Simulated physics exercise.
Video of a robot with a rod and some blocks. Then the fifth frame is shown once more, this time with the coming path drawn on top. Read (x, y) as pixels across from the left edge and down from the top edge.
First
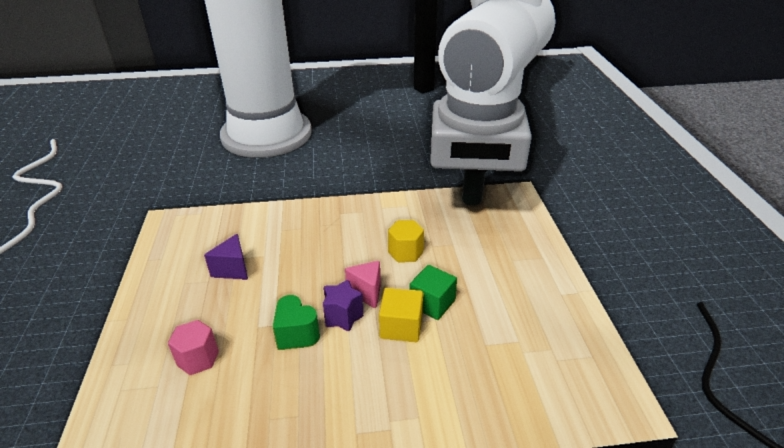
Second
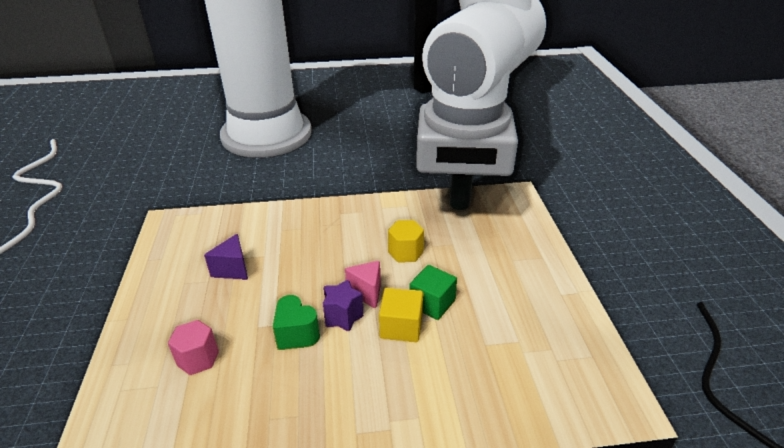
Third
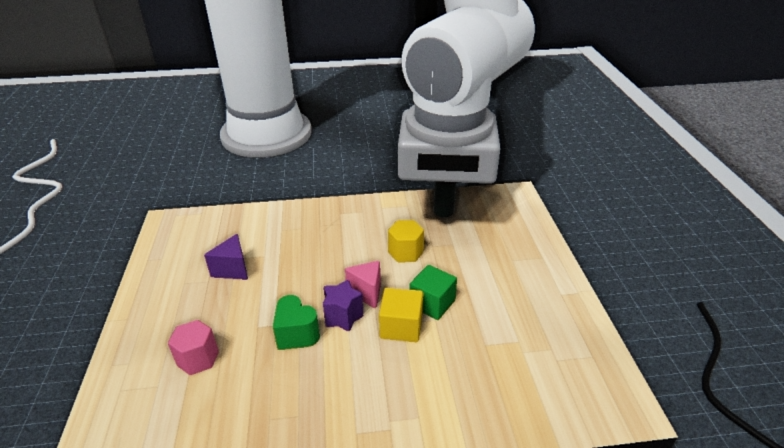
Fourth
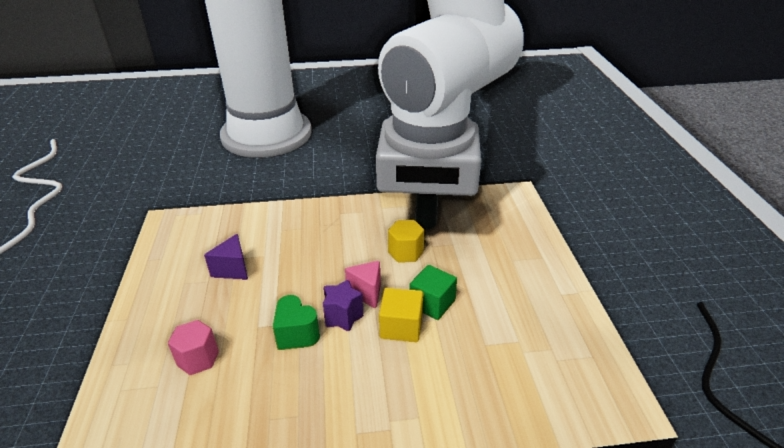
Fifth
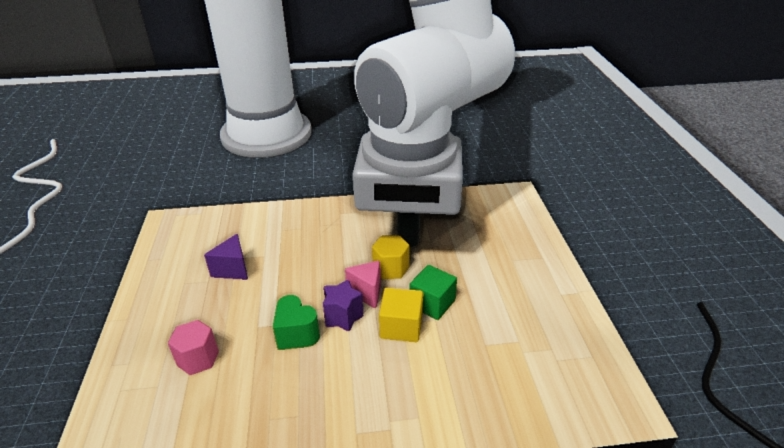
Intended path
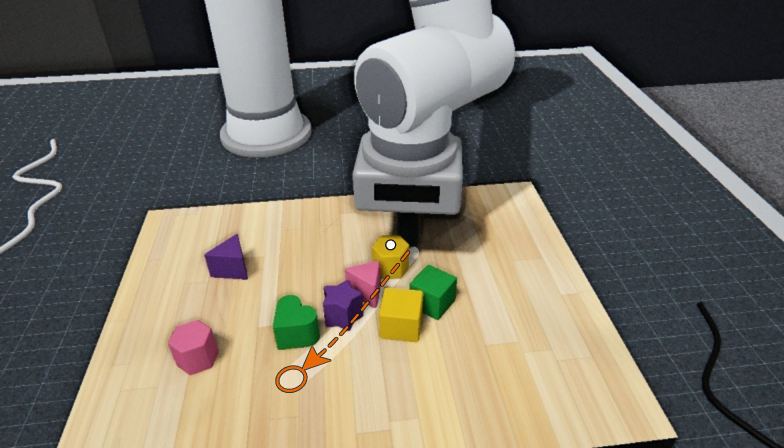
A white robot arm holding a dark rod moves left and toward the viewer over a wooden board scattered with colourful blocks. The rod reaches the yellow hexagonal block and pushes it a short way forward and left, close to the pink triangular block, while the other blocks stay still.
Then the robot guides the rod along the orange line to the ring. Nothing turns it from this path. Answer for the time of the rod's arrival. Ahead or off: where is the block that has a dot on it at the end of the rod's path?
It is off to the side or behind.
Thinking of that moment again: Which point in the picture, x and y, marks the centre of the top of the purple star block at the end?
Somewhere near (256, 350).
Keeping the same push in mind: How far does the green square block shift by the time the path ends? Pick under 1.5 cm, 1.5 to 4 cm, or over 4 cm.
Displaced less than 1.5 cm.
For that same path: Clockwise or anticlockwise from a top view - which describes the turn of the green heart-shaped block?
Clockwise from above.
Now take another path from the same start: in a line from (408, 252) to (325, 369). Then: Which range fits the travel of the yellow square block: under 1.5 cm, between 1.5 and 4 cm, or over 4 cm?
Overall it shifts between 1.5 and 4 cm.
Drawn move, from (408, 252) via (361, 310), ending at (291, 379); the dot is on the yellow hexagon.
What follows on the original path. One third of the way, rod (378, 279); green heart-shaped block (289, 313); purple star block (325, 305), turned 40° clockwise; pink three-sided block (355, 311), turned 55° clockwise; yellow hexagon (370, 288), turned 50° anticlockwise.
Two thirds of the way, rod (341, 322); green heart-shaped block (273, 318), turned 40° clockwise; purple star block (307, 322), turned 65° clockwise; pink three-sided block (345, 357), turned 40° clockwise; yellow hexagon (357, 330), turned 100° anticlockwise.
At the end, rod (289, 368); green heart-shaped block (253, 322), turned 105° clockwise; purple star block (256, 350), turned 130° clockwise; pink three-sided block (344, 361), turned 30° clockwise; yellow hexagon (357, 334), turned 110° anticlockwise; green square block still.
